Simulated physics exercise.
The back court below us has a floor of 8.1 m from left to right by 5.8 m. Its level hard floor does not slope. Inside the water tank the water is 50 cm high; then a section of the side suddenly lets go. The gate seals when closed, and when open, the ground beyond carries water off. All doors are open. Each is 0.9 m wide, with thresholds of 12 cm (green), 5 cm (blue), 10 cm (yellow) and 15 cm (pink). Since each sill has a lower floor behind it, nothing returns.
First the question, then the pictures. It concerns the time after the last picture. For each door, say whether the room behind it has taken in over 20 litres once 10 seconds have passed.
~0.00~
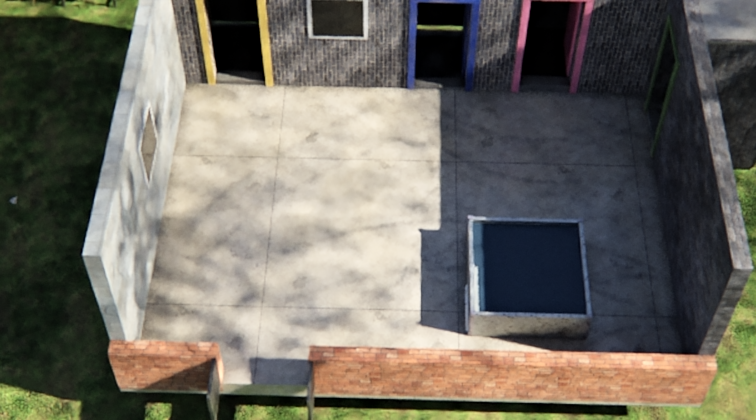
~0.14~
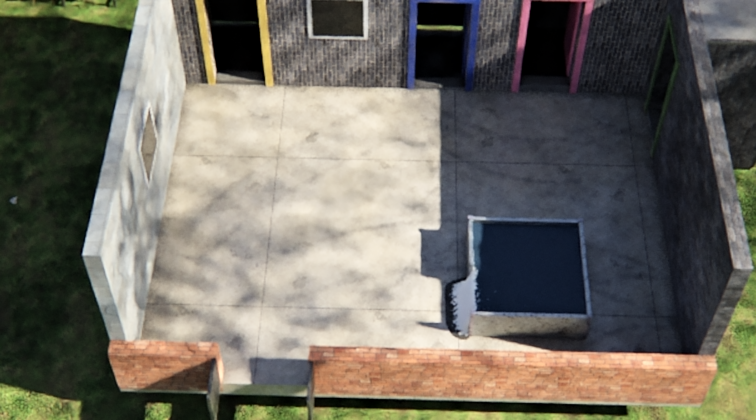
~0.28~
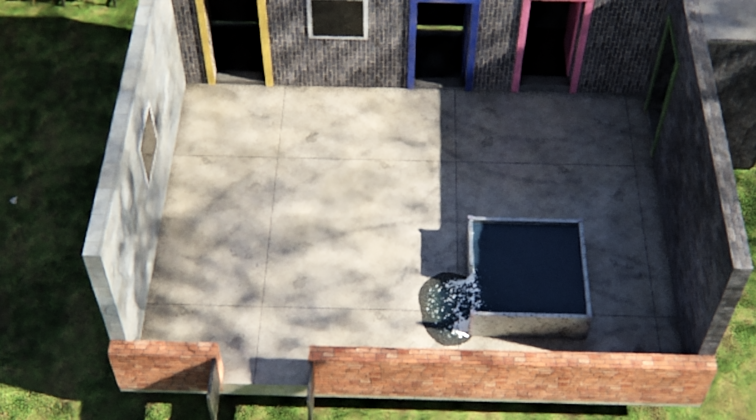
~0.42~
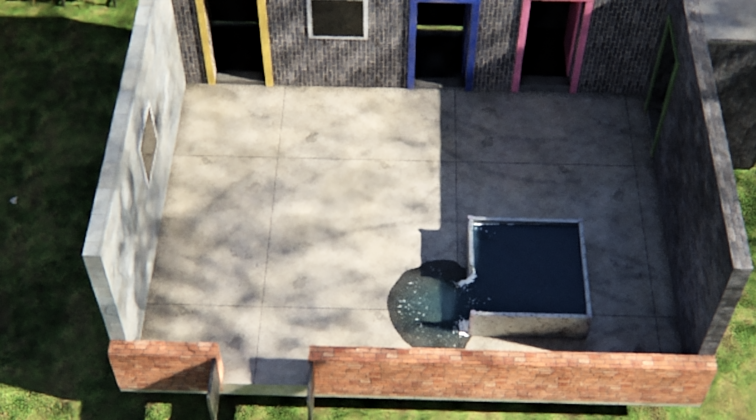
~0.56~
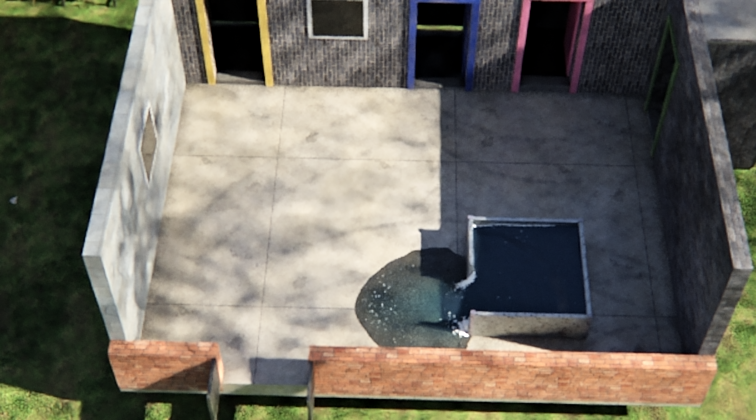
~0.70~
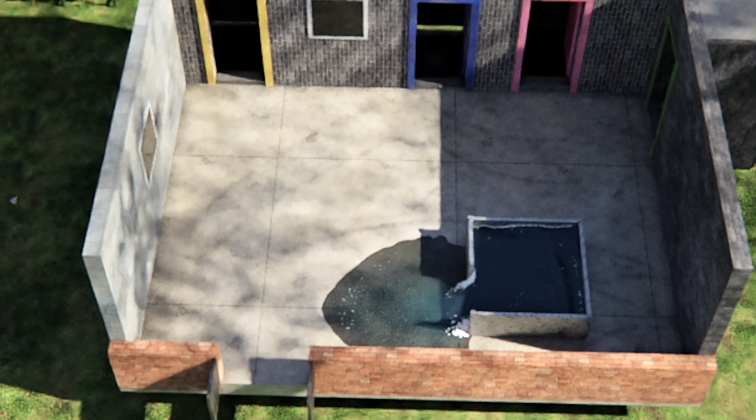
The green door: Not over, the blue door: Not over, the yellow door: Not over, the pink door: Not over.
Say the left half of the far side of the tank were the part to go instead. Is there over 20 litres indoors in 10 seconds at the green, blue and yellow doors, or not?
Then: Green short of it, blue beyond it, yellow short of it.
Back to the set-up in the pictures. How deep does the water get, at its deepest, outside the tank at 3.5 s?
Up to some 18 cm.
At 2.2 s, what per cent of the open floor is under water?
Near 30 per cent is wet.
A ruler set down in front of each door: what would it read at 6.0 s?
In cm: Green 0, blue 0, yellow 9, pink 0.
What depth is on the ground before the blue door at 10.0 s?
About 3.0 cm deep.
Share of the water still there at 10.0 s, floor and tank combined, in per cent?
Roughly 90 per cent is still there.
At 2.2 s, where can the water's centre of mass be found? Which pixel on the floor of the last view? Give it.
The water's centre sits at about (433, 297).
After 1.4 s water covers 20 % of the floor and is deepest (29 cm) near (465, 313); green door not reached, blue door not reached, yellow door not reached, pink door not reached.
After 2.2 s water covers 30 % of the floor and is deepest (22 cm) near (465, 313); green door not reached, blue door not reached, yellow door not reached, pink door not reached.
After 3.5 s water covers 35 % of the floor and is deepest (18 cm) near (137, 366); green door not reached, blue door not reached, yellow door not reached, pink door not reached.
After 6.0 s water covers 45 % of the floor and is deepest (12 cm) near (185, 92); green door not reached, blue door not reached, yellow door 9 cm at the sill, 0 L in, pink door not reached.
After 10.0 s water covers 60 % of the floor and is deepest (8 cm) near (181, 114); green door not reached, blue door 3 cm at the sill, 0 L in, yellow door 7 cm at the sill, 0 L in, pink door 1 cm at the sill, 0 L in.
